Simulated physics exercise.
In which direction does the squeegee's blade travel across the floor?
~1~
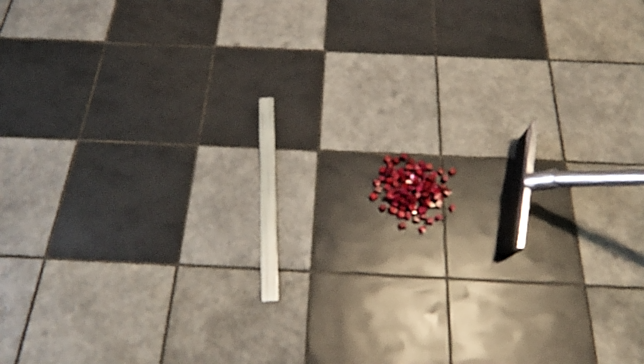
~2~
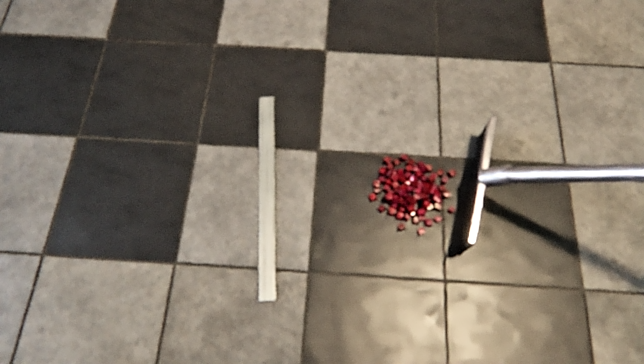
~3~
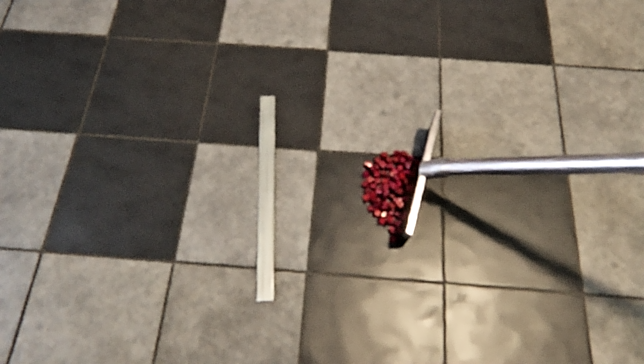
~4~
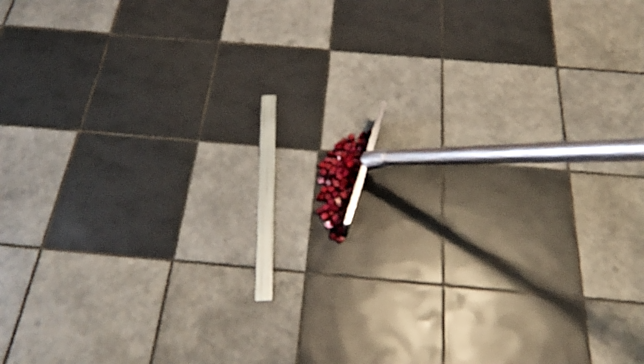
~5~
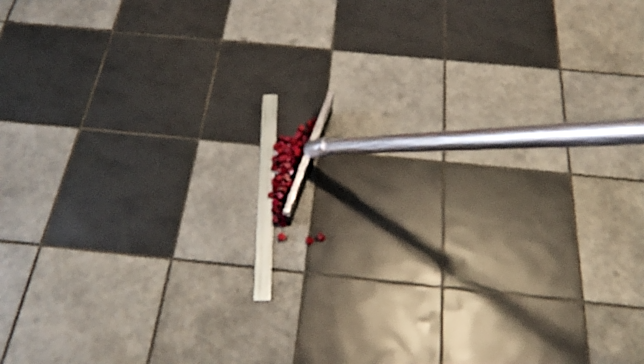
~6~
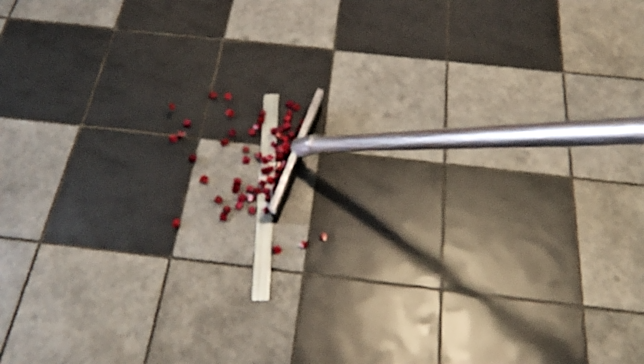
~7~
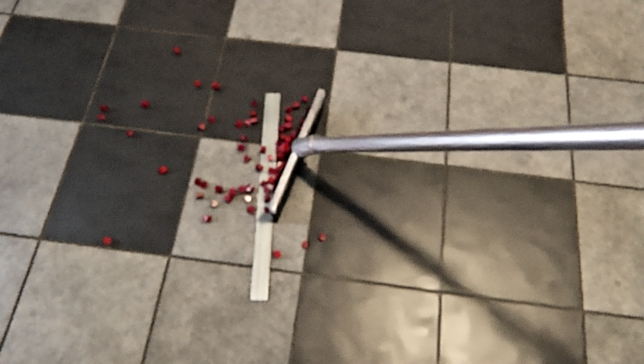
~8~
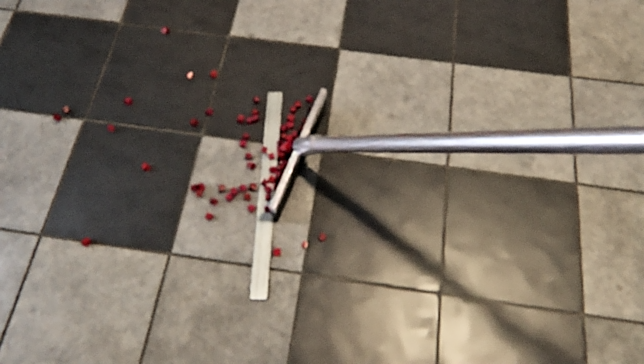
The blade travels to the left, pushing the red cubes towards the pale strip.
